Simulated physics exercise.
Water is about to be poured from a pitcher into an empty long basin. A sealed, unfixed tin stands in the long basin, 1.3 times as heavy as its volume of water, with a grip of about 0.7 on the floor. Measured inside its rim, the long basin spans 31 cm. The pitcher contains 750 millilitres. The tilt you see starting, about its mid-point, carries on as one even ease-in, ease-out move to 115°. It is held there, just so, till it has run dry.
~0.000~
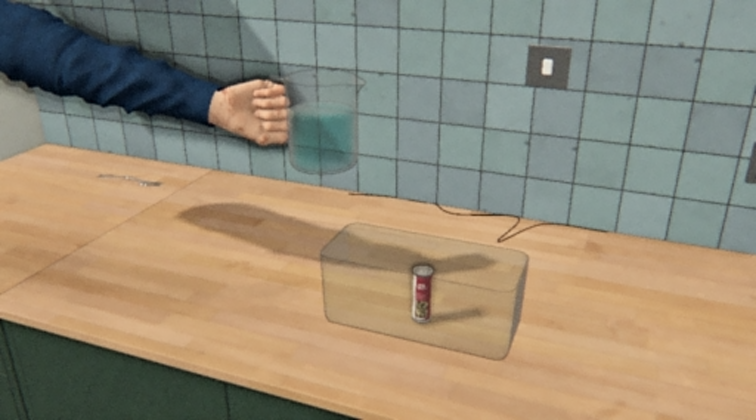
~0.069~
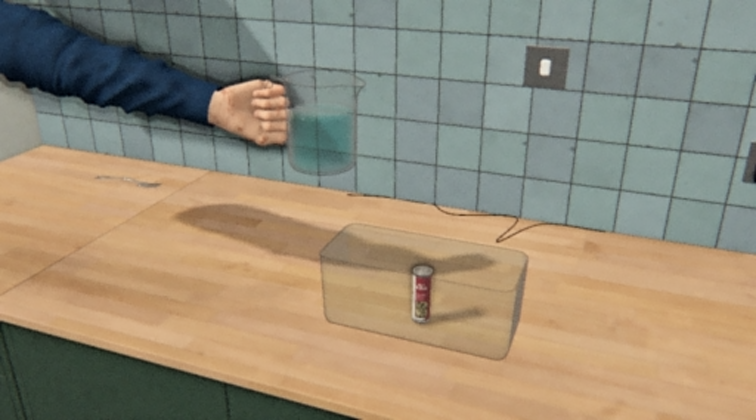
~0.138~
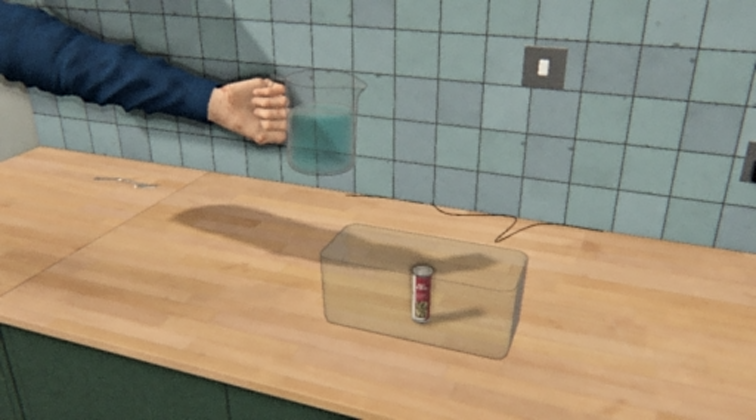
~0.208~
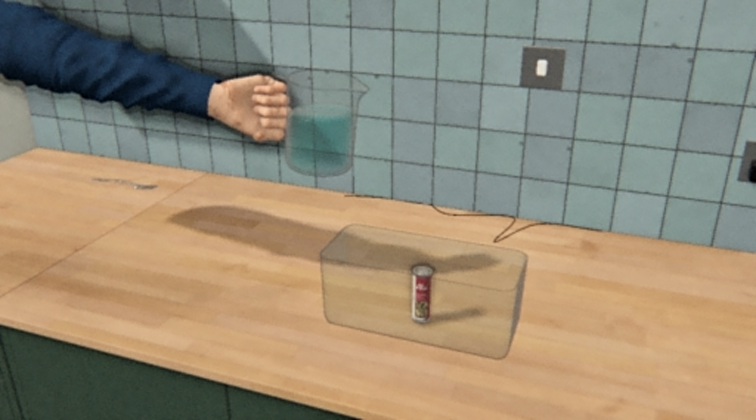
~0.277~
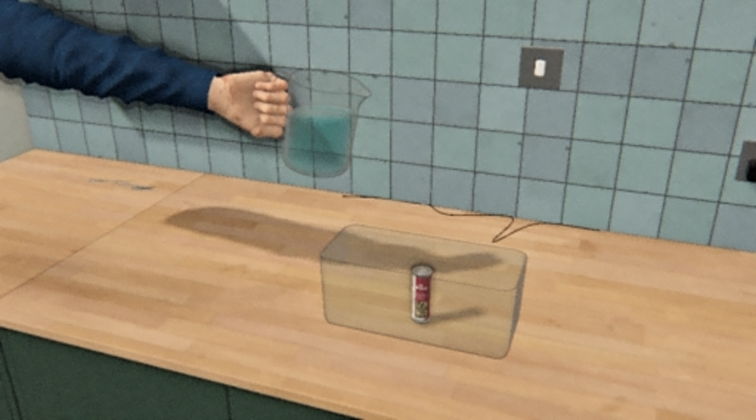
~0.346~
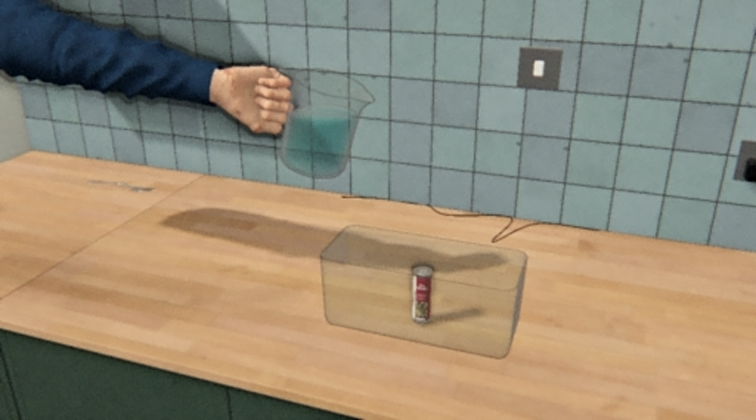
At the start, a hand in a blue sleeve holds a clear pitcher of teal liquid upright above a wooden counter, where a small red tin stands inside a transparent basin. The pitcher then tilts slightly to the right, slowly at first, while the basin and tin stay still.
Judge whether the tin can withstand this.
My bet is it won't last.
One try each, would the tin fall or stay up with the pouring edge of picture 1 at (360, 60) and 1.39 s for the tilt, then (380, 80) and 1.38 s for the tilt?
First it tips over; then it stays on its base.
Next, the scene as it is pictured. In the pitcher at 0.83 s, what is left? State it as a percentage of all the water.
Fraction remaining: Approx. 90 per cent.
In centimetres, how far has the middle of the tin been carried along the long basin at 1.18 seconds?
About 0 cm.
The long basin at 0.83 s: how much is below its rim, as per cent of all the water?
About 0%.
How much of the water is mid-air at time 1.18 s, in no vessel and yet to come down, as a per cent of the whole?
Some 26 per cent.
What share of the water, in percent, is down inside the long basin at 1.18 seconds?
I'd put it at roughly 48 per cent.
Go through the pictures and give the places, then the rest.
Tilt 0°; pouring edge (365, 83); surface from (294, 105) to (354, 112); the long basin's rim runs from (334, 239) to (523, 274); the tin's top is at (423, 273), in the first picture.
Tilt 1°; pouring edge (365, 84); surface from (294, 106) to (354, 113), in the second picture.
Tilt 3°; pouring edge (367, 86); surface from (294, 107) to (354, 113), in the third picture.
Tilt 6°; pouring edge (369, 90); surface from (293, 108) to (355, 114), in the fourth picture.
Tilt 10°; pouring edge (371, 94); surface from (293, 108) to (355, 115), in the fifth picture.
Tilt 15°; pouring edge (374, 101); surface from (293, 111) to (357, 116), in the sixth picture.
By 0.83 s the tilt is 70° and 91 per cent is still to pour; the tin stands where it began.
By 1.18 s the tilt is 105° and 27 per cent is still to pour; the tin stands where it began.
By 1.55 s the tilt is 115° and 0 per cent is still to pour; the tin lies on its side.
By 1.95 s the tilt is 115° and 0 per cent is still to pour; the tin lies on its side.
At rest the tin lies on its side.
